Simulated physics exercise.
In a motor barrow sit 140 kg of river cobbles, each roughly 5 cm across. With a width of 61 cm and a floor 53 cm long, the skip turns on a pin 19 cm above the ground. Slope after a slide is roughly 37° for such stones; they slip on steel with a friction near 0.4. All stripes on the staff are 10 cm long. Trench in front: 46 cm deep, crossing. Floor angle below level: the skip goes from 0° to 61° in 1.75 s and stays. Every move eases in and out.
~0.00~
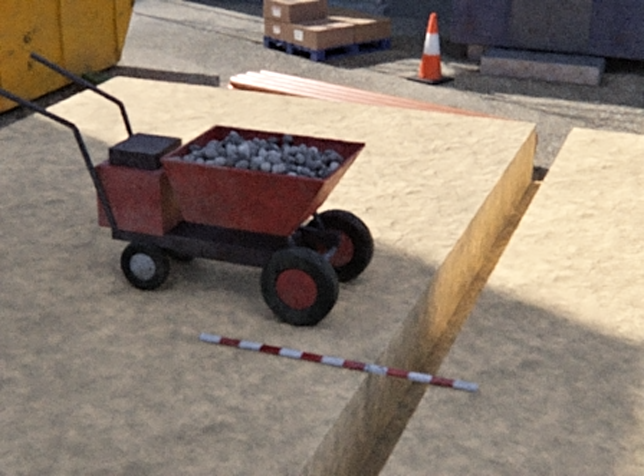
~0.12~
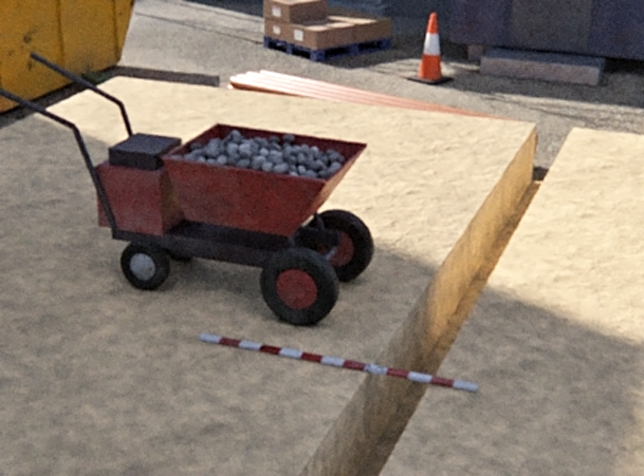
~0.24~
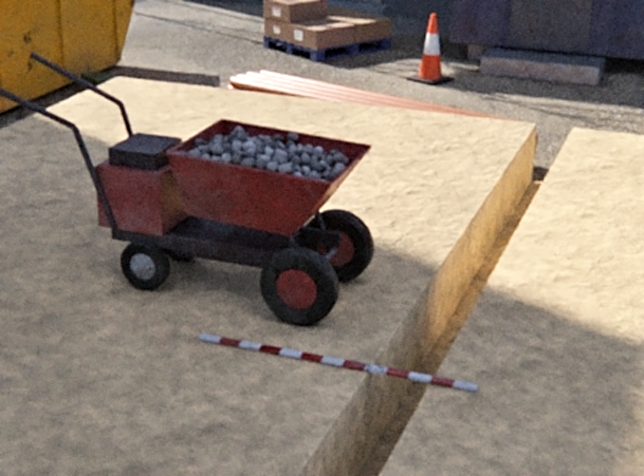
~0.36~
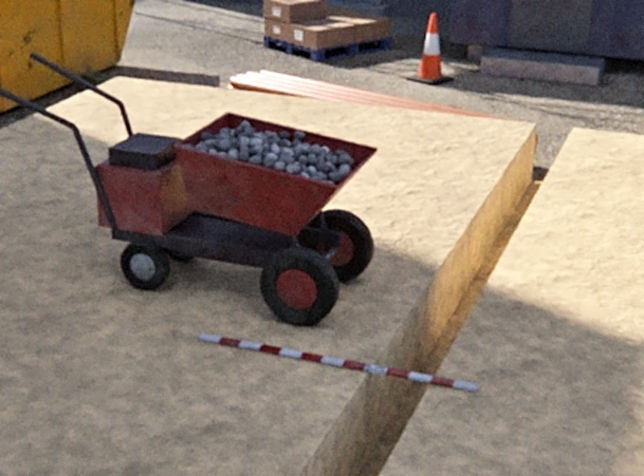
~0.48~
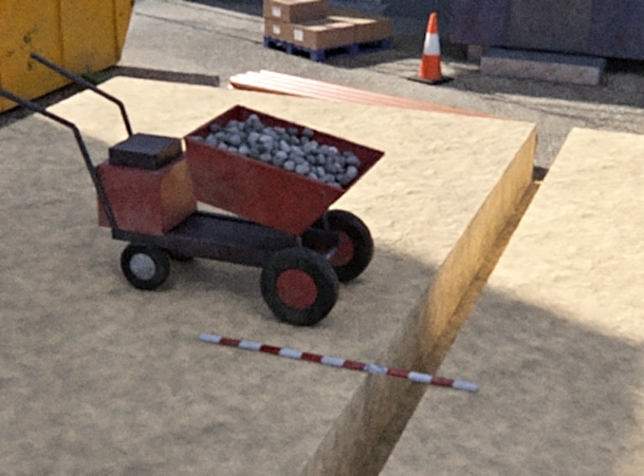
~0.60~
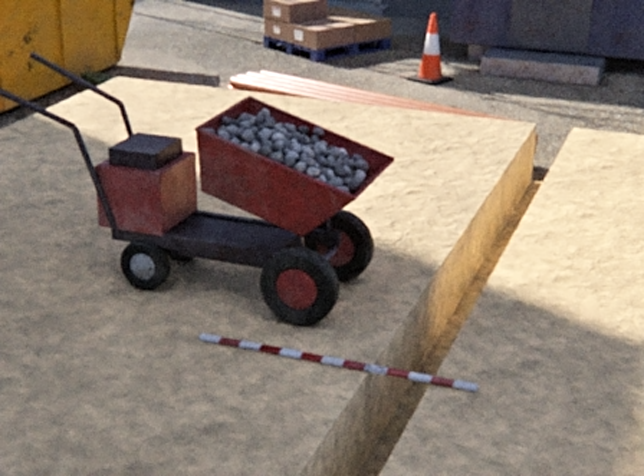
A red motor barrow with black handles and a skip full of grey cobbles stands left of centre on pale, sandy ground in a sunlit yard, seen from slightly above. A red-and-white striped staff lies before it across a narrow trench, with a yellow container, stacked boxes and an orange cone behind. The skip slowly tilts forward to the right, its rear rising, while wheels and camera stay still.
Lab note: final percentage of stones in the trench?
Approx. 39 %.
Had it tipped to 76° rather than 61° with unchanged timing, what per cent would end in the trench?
In that case some 60 per cent.
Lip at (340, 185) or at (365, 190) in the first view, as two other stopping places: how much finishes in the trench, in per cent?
Some 20 and some 10 per cent, in that order.
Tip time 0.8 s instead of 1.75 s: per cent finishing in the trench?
Probably about 25 in a hundred.
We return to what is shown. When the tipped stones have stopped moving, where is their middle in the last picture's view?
The stones end up centred near (447, 387).
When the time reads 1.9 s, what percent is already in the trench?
Approx. 15 % of the load.
After 1.3 s the floor is at 51°; 100 % in the skip; the foremost stones are at (418, 231).
After 1.9 s the floor is at 61°; 76 % in the skip, 13 % in the trench, 11 % past the trench; the foremost stones are at (508, 343).
After 2.2 s the floor is at 61°; 60 % in the skip, 19 % in the trench, 22 % past the trench; the foremost stones are at (586, 341).
After 4.2 s the floor is at 61°; 40 % in the skip, 39 % in the trench, 21 % past the trench; the foremost stones are at (636, 351).
